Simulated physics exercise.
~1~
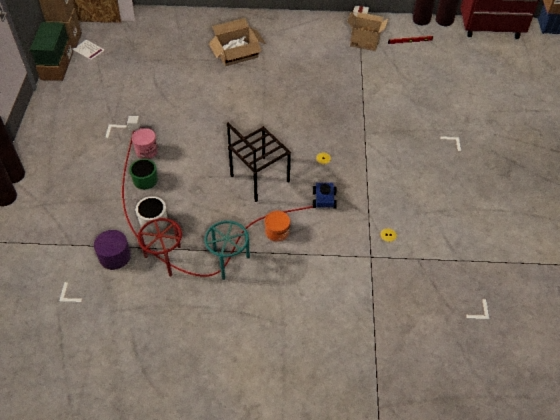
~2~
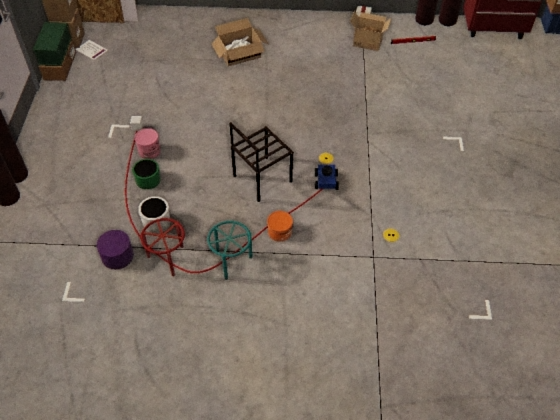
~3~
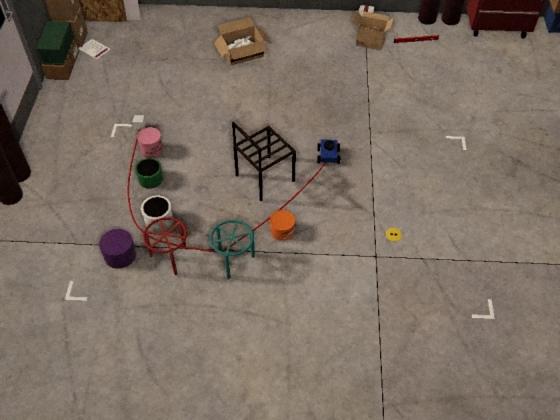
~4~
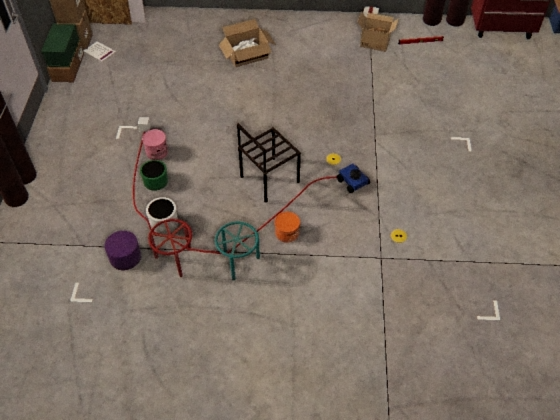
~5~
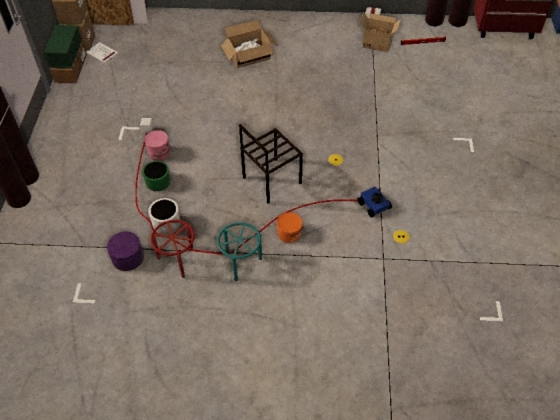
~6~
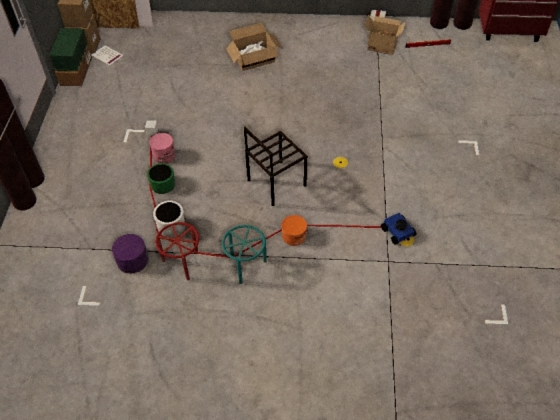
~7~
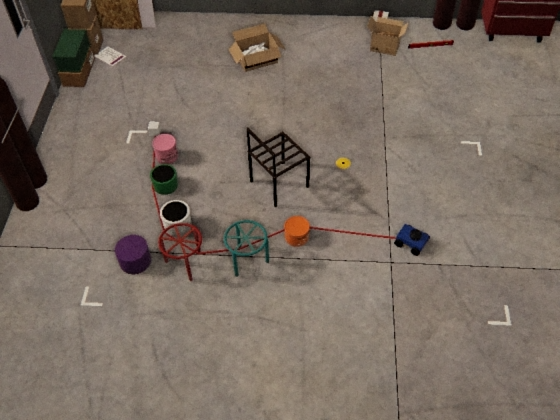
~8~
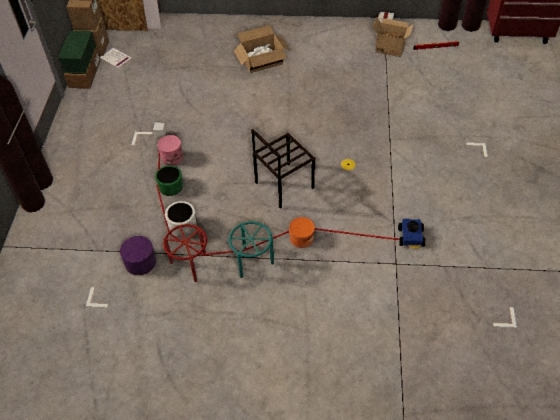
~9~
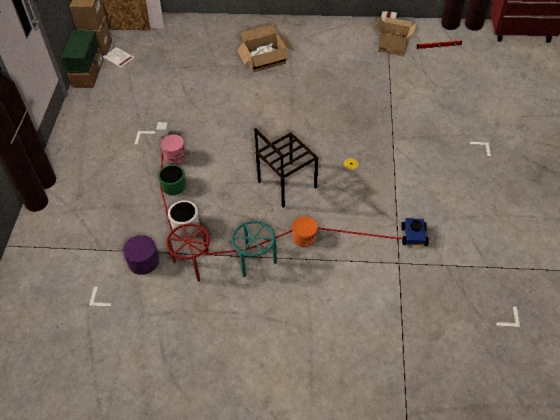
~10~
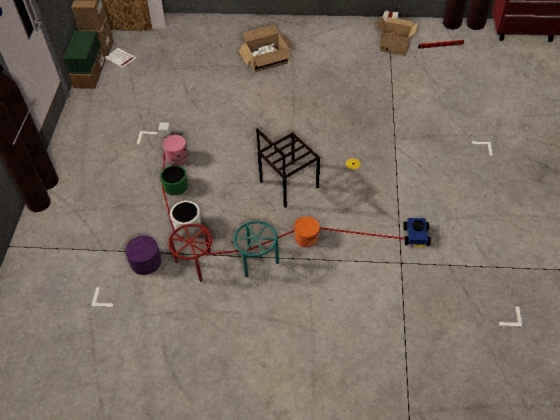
A small blue cart towing a red lead rolls up, then down to the right, and stops.
